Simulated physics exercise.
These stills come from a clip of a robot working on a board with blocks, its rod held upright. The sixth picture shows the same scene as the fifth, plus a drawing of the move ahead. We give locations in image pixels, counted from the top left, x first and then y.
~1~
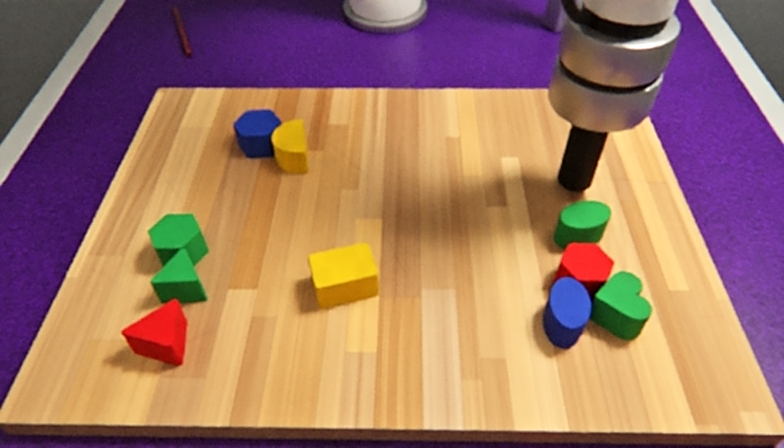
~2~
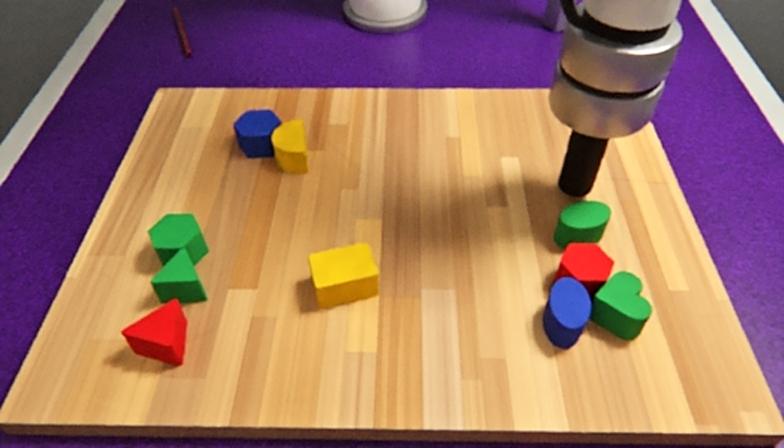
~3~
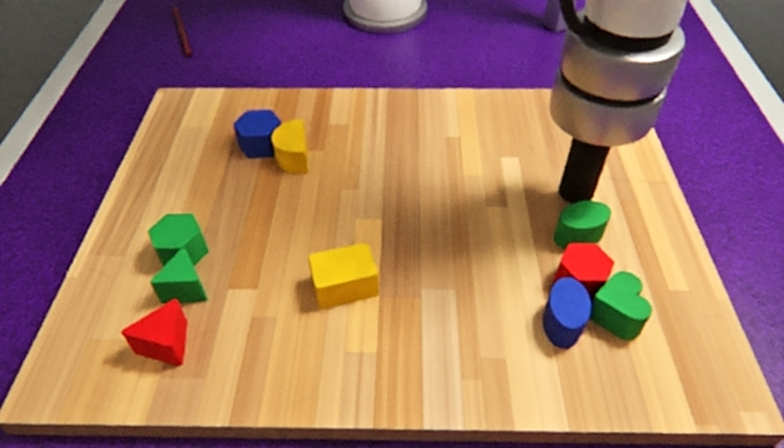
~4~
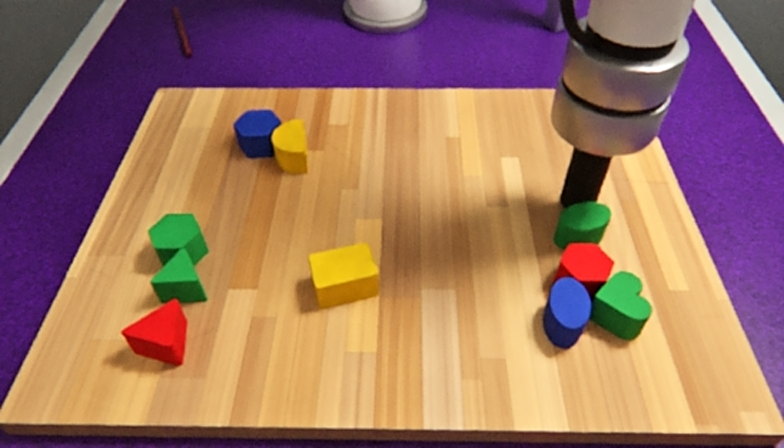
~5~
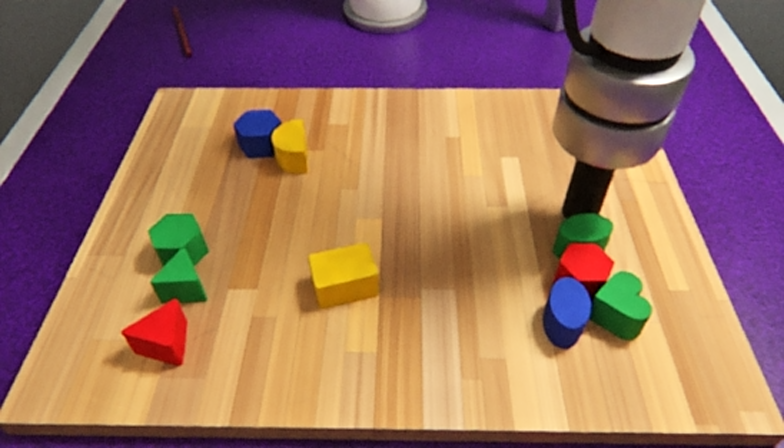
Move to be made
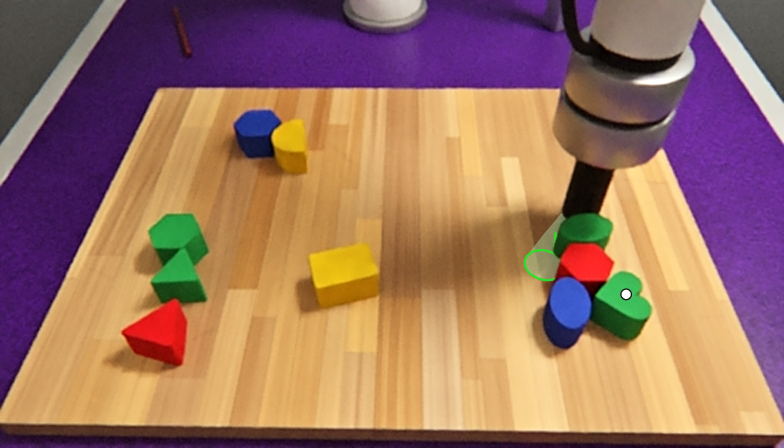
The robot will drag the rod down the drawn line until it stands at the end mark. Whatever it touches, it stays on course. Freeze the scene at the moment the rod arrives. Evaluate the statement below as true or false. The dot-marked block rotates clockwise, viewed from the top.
That is false.
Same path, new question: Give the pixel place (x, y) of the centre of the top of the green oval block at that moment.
The spot you're after is about (564, 275) in the image.
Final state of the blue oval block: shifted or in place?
By the time the path is finished, it has moved at least a centimetre.
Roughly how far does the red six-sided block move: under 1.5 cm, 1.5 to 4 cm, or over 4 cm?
It moves quite far, over 4 cm.
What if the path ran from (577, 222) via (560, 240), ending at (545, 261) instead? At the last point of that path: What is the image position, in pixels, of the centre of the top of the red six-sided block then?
The middle of its top is at (591, 305).
Drawn move, from (577, 222) directly to (544, 265); the dot is on the green heart block.
The first path, step by step. Halfway along, rod (563, 234); blue oval block (565, 326), turned 25° clockwise; green oval block (573, 251); red six-sided block (586, 286), turned 20° anticlockwise; green heart block (636, 306), turned 25° anticlockwise.
At the end, rod (547, 256); blue oval block (562, 347), turned 55° clockwise; green oval block (564, 275), turned 30° anticlockwise; red six-sided block (591, 310), turned 40° anticlockwise; green heart block (642, 311), turned 45° anticlockwise.
